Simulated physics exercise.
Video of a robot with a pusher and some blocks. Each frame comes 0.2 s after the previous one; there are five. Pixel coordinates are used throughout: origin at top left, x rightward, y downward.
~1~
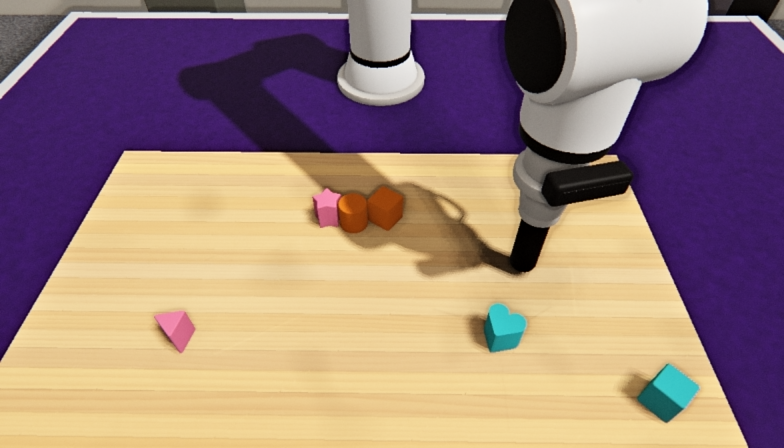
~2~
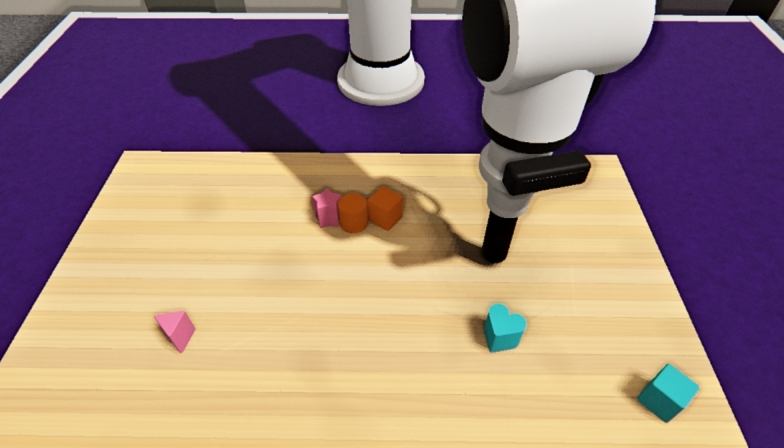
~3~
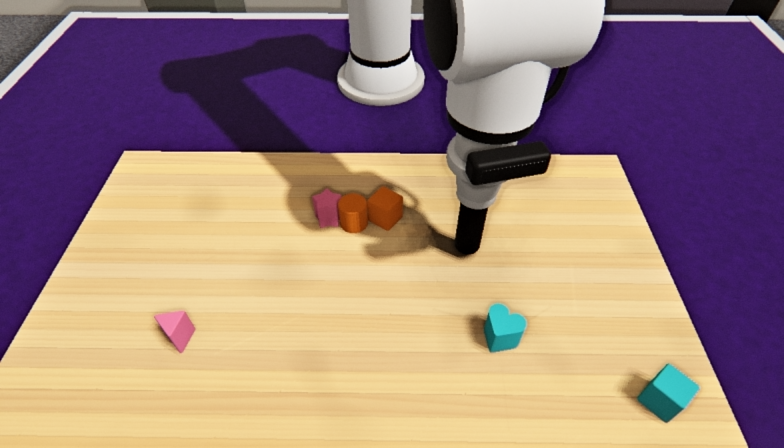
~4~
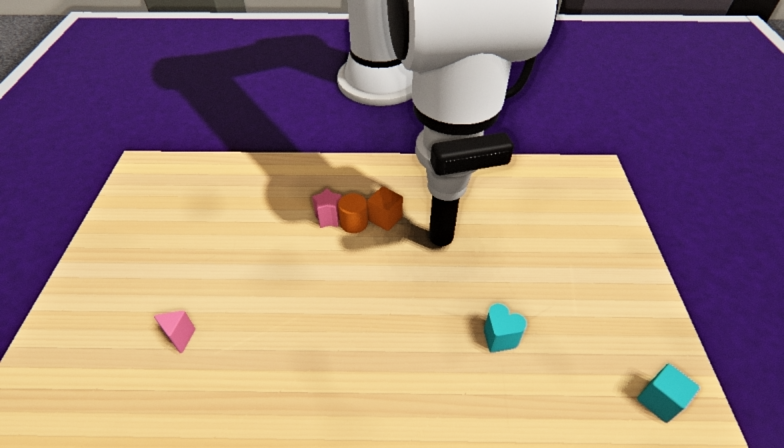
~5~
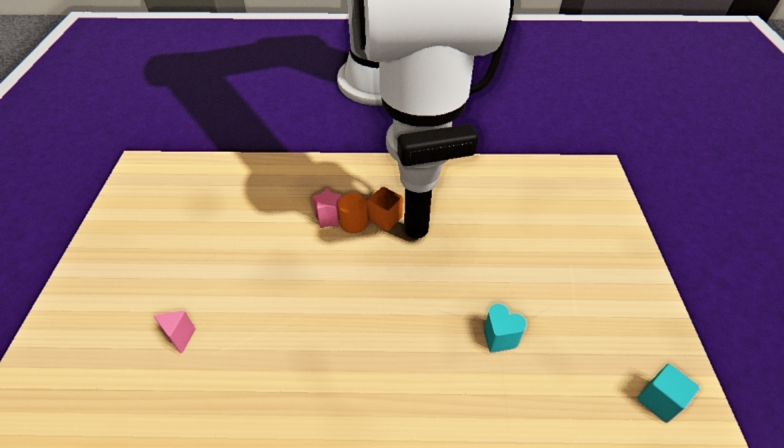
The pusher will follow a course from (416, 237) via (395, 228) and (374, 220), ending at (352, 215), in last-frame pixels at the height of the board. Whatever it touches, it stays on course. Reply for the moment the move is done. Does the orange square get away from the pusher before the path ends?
My answer is yes.
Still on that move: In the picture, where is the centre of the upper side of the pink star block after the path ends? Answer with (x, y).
I expect it at (301, 197).
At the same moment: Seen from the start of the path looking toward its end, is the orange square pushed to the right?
Yes, that is what happens.
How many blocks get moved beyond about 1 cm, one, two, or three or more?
A group of three or more is moved.
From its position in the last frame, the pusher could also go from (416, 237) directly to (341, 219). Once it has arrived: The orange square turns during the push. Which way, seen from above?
Clockwise, looking down.
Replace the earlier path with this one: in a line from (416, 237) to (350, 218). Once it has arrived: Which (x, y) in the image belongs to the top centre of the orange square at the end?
By then it is at (369, 183).
What follows on the original path. Halfway along, pusher (384, 217); orange square (372, 187), turned 25° clockwise.
At the end, pusher (351, 208); pink star block (301, 197); orange cylinder (325, 202); orange square (362, 178), turned 65° clockwise.
